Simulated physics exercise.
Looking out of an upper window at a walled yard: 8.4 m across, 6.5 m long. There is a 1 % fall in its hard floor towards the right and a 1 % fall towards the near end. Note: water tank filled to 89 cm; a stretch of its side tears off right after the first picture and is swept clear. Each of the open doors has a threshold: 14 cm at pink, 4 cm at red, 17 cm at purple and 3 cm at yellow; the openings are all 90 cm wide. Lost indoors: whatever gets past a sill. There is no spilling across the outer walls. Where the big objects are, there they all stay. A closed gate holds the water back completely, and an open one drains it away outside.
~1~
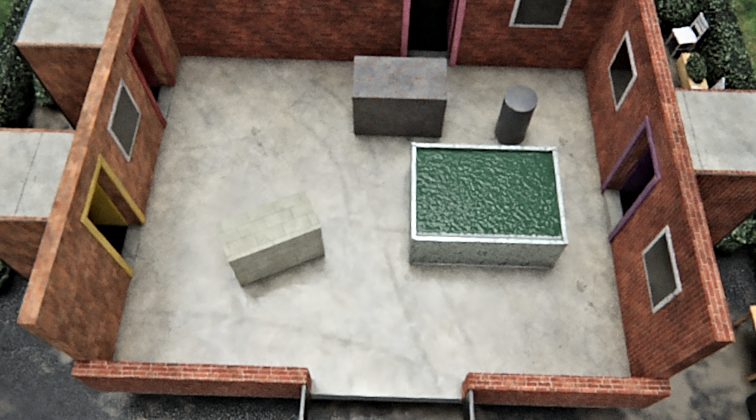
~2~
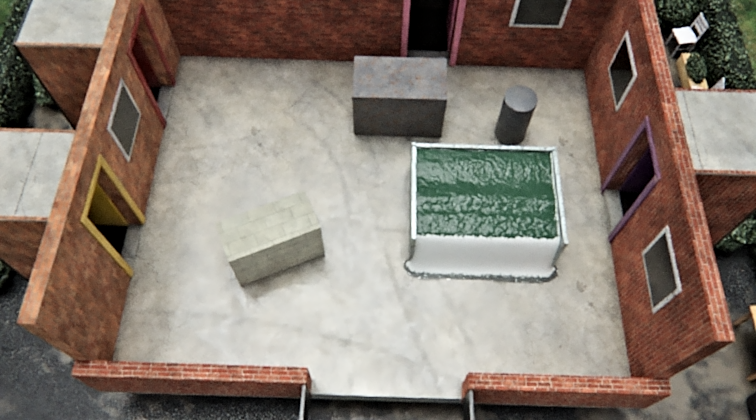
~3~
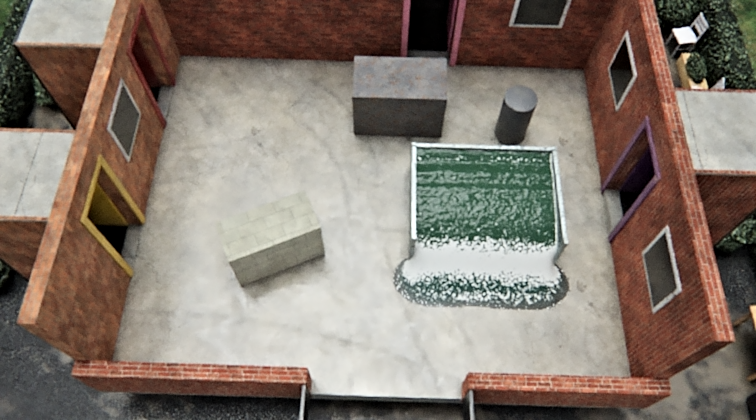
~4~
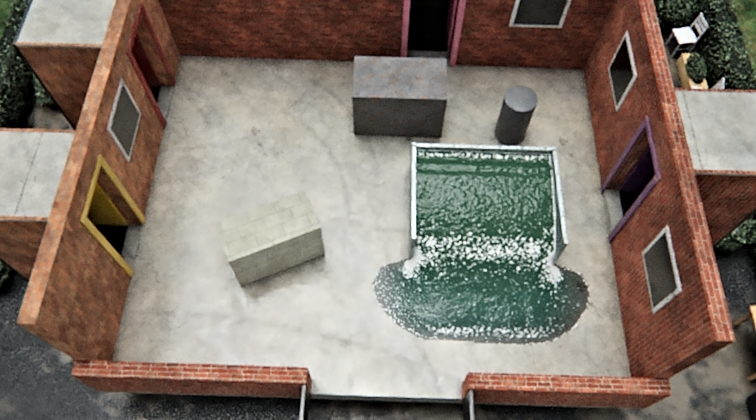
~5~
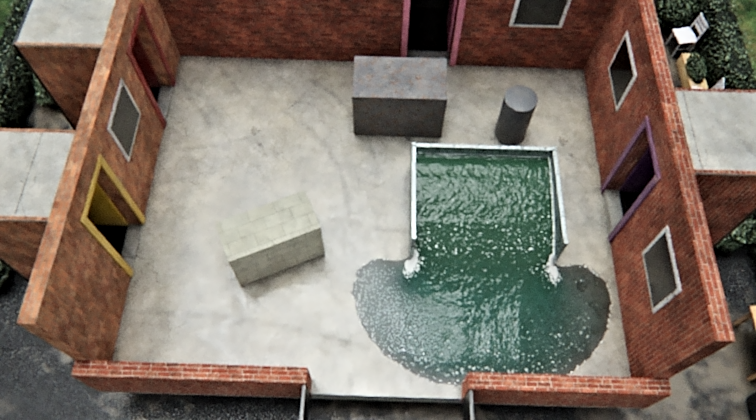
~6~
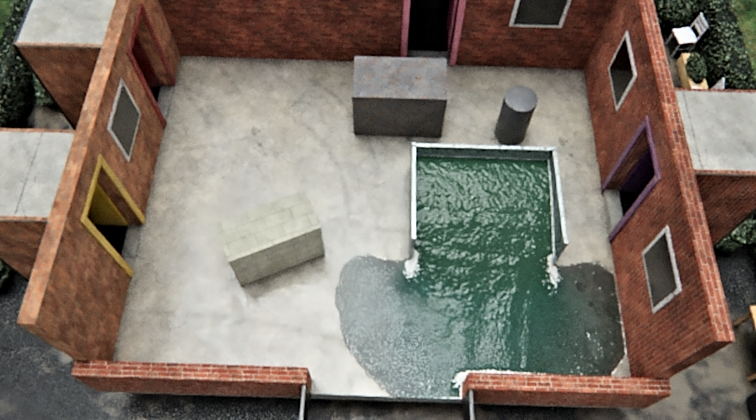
Green water pours from a tank's open near side and spreads across the walled yard's floor.
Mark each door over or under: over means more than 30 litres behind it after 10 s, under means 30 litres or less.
Pink door under, red door under, purple door under, yellow door under.
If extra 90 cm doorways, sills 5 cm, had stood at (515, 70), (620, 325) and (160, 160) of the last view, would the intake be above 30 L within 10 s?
Well, the first is on the high side, the second is on the high side, and the third is on the low side.
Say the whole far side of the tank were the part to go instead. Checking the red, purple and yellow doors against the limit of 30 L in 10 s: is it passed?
Red beyond, purple short, yellow beyond.
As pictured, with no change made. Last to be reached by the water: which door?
Last comes the red one.
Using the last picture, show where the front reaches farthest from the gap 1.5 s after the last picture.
At about (200, 374).
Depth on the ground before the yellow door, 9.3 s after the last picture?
I'd put it at around 3.0 cm deep.
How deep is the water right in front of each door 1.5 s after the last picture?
Pink 0 cm, red 0 cm, purple 0 cm, yellow 0 cm.
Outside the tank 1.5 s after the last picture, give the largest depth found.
Depth: Approx. 57 cm.
Then, 0.7 s after the last picture water covers 20 % of the floor and is deepest (69 cm) near (626, 389); pink door not reached, red door not reached, purple door not reached, yellow door not reached.
Then, 1.5 s after the last picture water covers 25 % of the floor and is deepest (57 cm) near (626, 389); pink door not reached, red door not reached, purple door not reached, yellow door not reached.
Then, 2.8 s after the last picture water covers 40 % of the floor and is deepest (28 cm) near (615, 388); pink door not reached, red door not reached, purple door 10 cm at the sill, 0 L in, yellow door not reached.
Then, 5.3 s after the last picture water covers 60 % of the floor and is deepest (20 cm) near (580, 78); pink door 5 cm at the sill, 0 L in, red door not reached, purple door 8 cm at the sill, 0 L in, yellow door 3 cm at the sill, 0 L in.
Then, 9.3 s after the last picture water covers 90 % of the floor and is deepest (11 cm) near (601, 218); pink door 5 cm at the sill, 0 L in, red door 6 cm at the sill, 3 L in, purple door 9 cm at the sill, 0 L in, yellow door 3 cm at the sill, 1 L in.
